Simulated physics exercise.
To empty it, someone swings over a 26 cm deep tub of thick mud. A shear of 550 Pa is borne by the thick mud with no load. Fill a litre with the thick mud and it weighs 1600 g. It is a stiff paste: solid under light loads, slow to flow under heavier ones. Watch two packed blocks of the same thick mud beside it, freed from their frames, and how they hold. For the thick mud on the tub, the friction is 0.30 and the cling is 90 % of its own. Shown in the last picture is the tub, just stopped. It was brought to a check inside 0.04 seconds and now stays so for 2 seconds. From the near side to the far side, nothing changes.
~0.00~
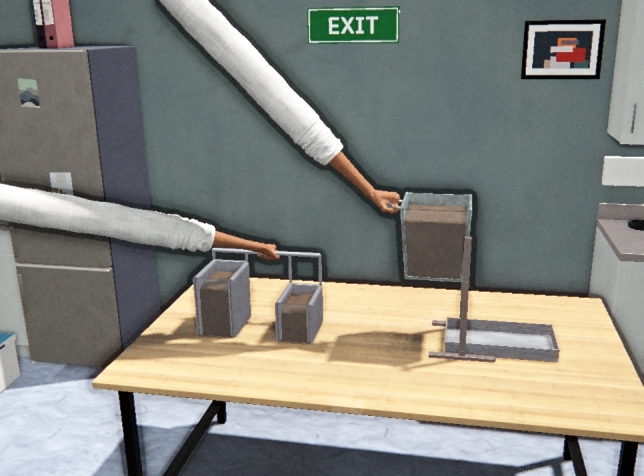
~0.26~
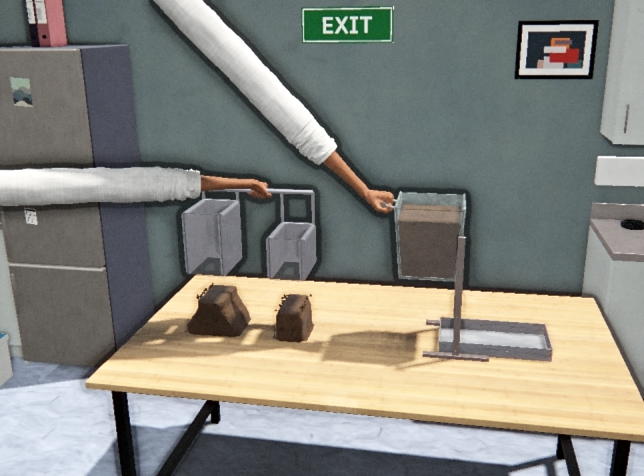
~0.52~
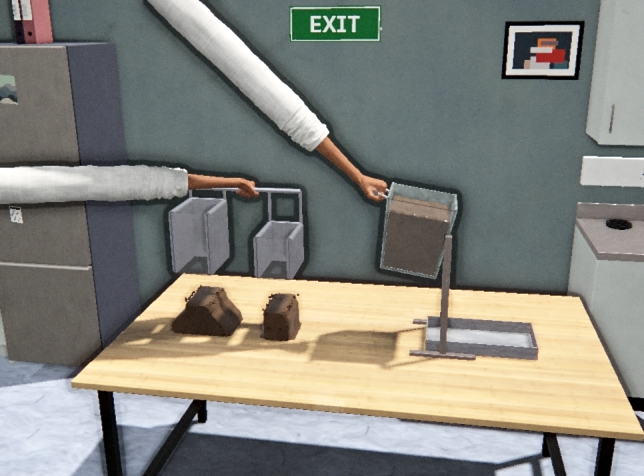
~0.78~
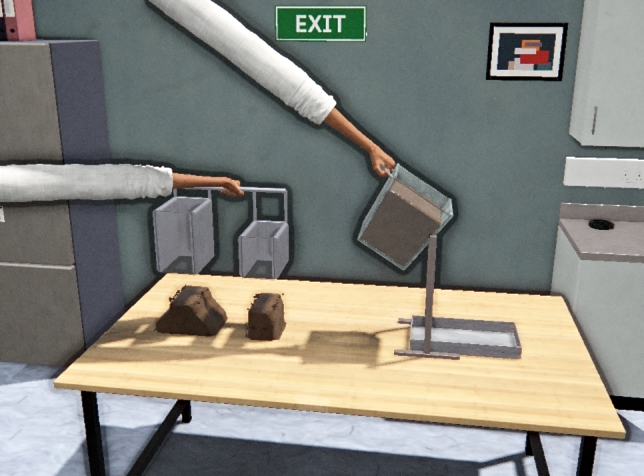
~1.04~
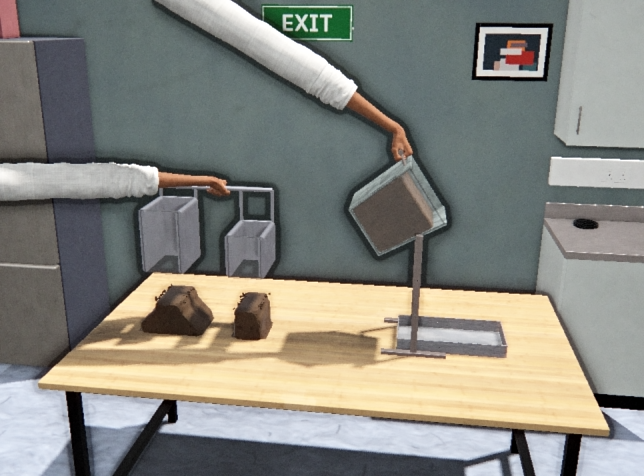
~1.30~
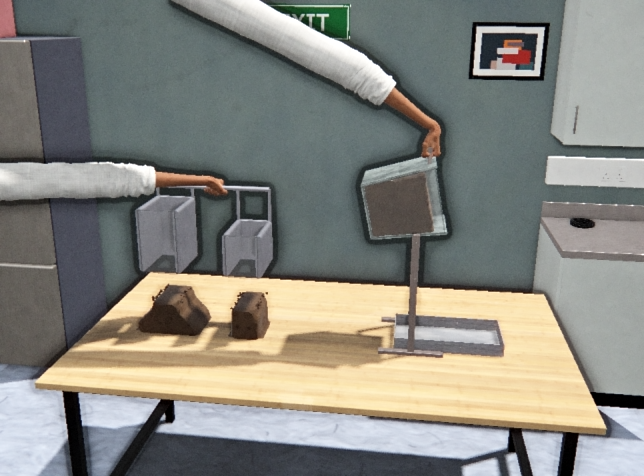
The footage shows a hand lifting two grey moulds off brown blocks on a table, the left block slumping noticeably, before another hand swings a clear-sided tub of brown mud steeply rightward on its stand, the mud keeping its shape.
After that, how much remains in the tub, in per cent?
Roughly 98 per cent remains in the tub.
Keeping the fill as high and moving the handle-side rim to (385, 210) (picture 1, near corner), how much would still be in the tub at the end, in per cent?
60 %, roughly.
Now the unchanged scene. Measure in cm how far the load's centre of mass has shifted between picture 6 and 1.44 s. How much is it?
About 1 cm.
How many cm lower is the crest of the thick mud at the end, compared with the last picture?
Roughly 4 cm.
After 1.44 s, the tub is at 78 degrees and holds 100 %.
After 1.61 s, the tub is at 78 degrees and holds 99 %.
After 1.78 s, the tub is at 78 degrees and holds 98 %.
After 1.95 s, the tub is at 78 degrees and holds 98 %.
After 3.30 s, at the end, the tub is at 78 degrees and holds 98 %.
